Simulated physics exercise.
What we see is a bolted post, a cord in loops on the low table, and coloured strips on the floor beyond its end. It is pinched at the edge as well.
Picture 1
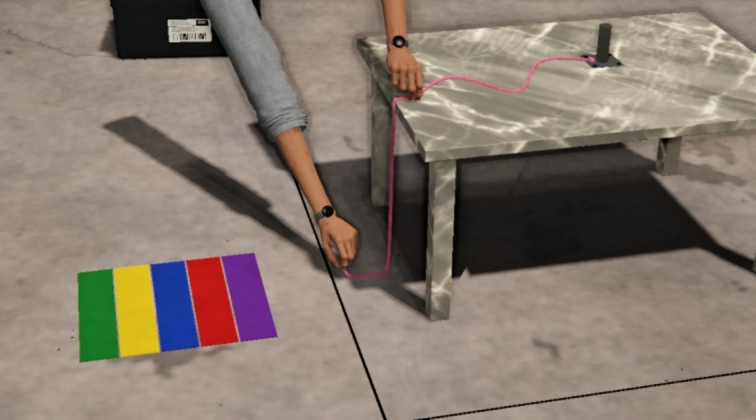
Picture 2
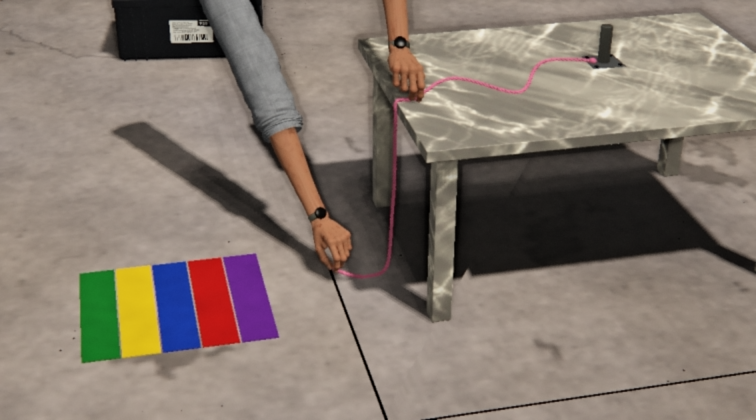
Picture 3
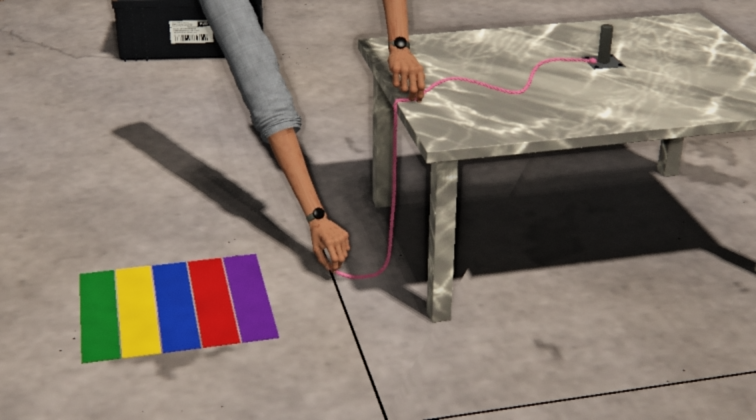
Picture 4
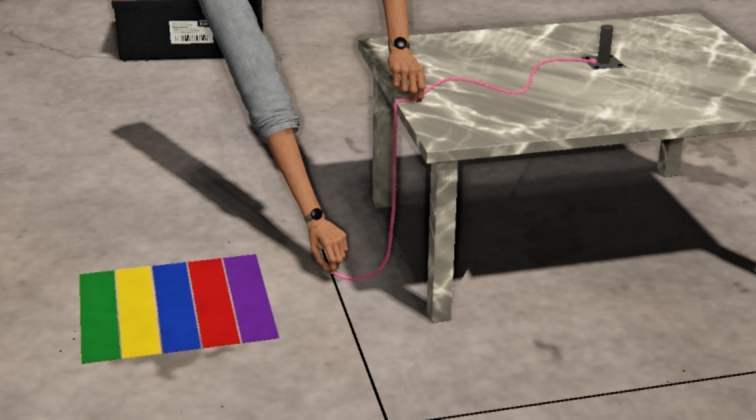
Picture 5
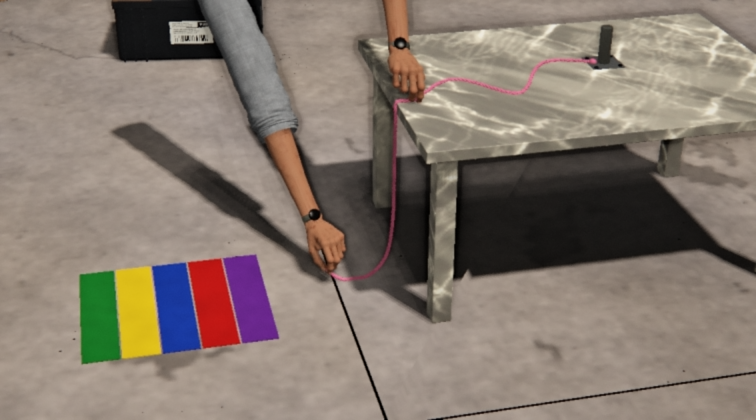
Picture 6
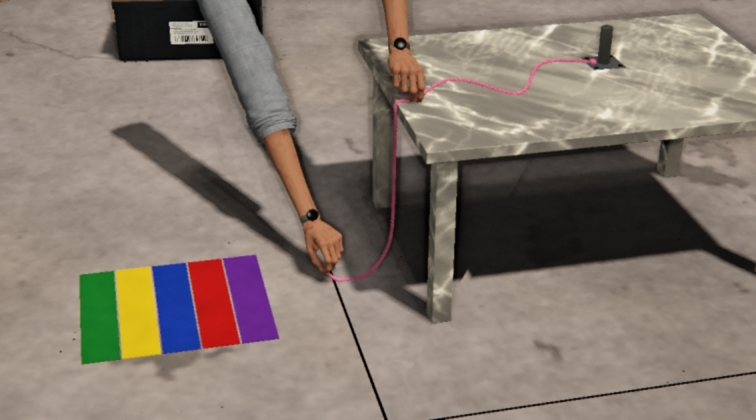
On a bare floor beside a low marbled table, one hand pinches a pink cord at the table's edge while another holds its lower end near five coloured strips, shifting it very slightly left as the rest stays nearly still.
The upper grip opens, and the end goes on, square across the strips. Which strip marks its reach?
The end stops over the yellow strip.
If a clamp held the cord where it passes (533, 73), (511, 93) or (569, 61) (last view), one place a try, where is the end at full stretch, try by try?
About (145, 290), (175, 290) and (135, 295).
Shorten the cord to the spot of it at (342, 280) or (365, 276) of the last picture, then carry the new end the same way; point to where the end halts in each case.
Near (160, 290) and (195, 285).
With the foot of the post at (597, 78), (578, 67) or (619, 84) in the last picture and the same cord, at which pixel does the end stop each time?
The places are (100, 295), (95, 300) and (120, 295).
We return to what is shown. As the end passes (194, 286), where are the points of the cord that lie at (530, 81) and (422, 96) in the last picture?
They go to (502, 77) and to (379, 137).
Soon after, end near (194, 286); over red.
After that, end near (154, 291); over yellow.
At the stop, end near (129, 294); over yellow. It gets as far as the yellow strip.
